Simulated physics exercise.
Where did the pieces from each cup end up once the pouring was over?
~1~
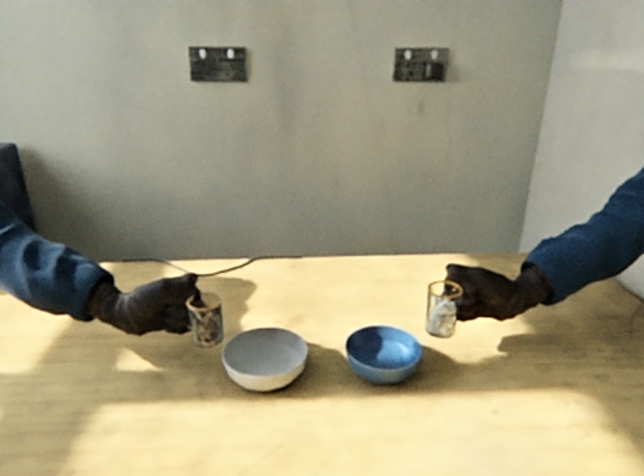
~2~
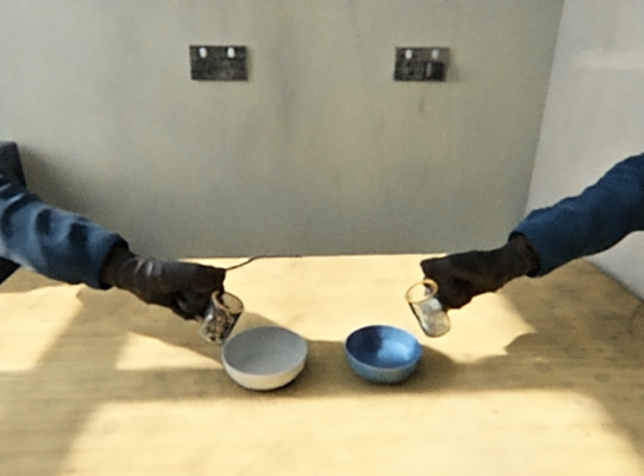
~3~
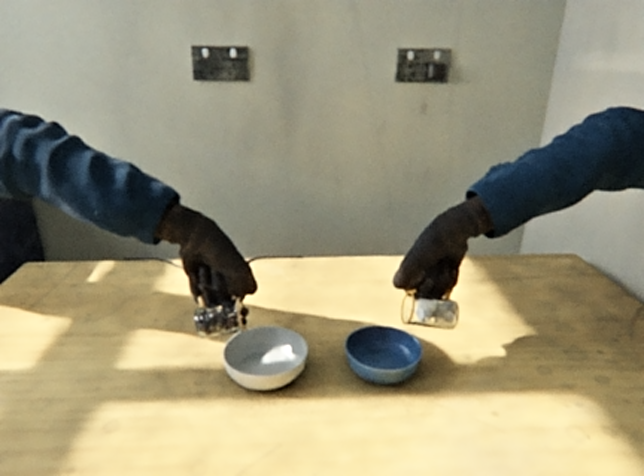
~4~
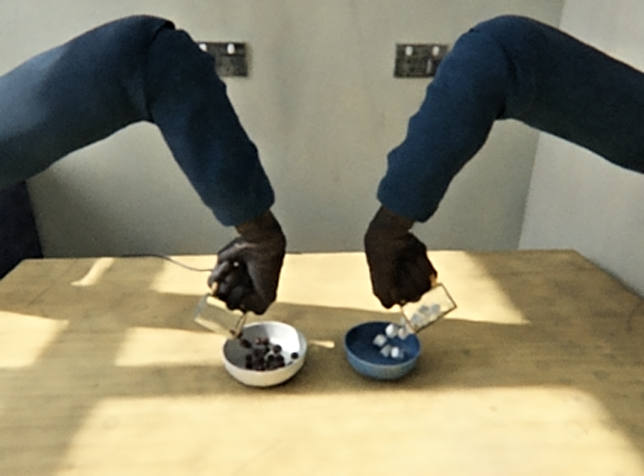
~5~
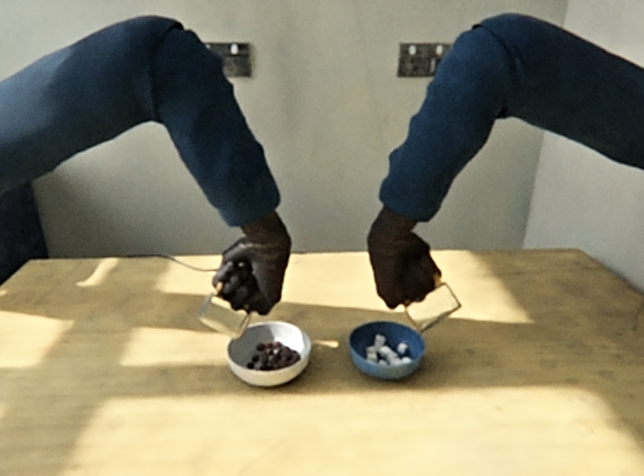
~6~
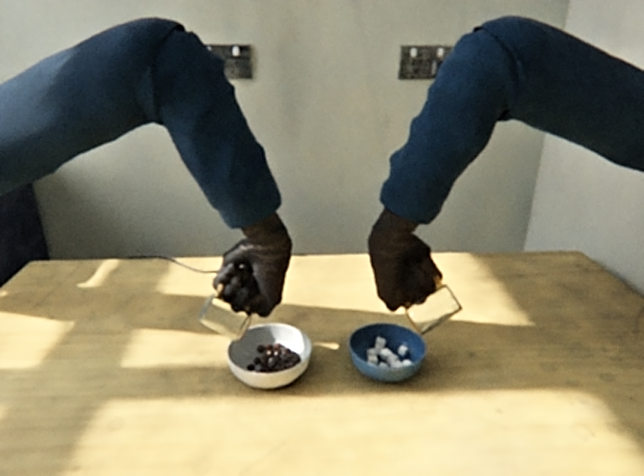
All the dark pieces ended up in the white bowl on the left and all the pale pieces in the blue bowl on the right, with none left on the table.
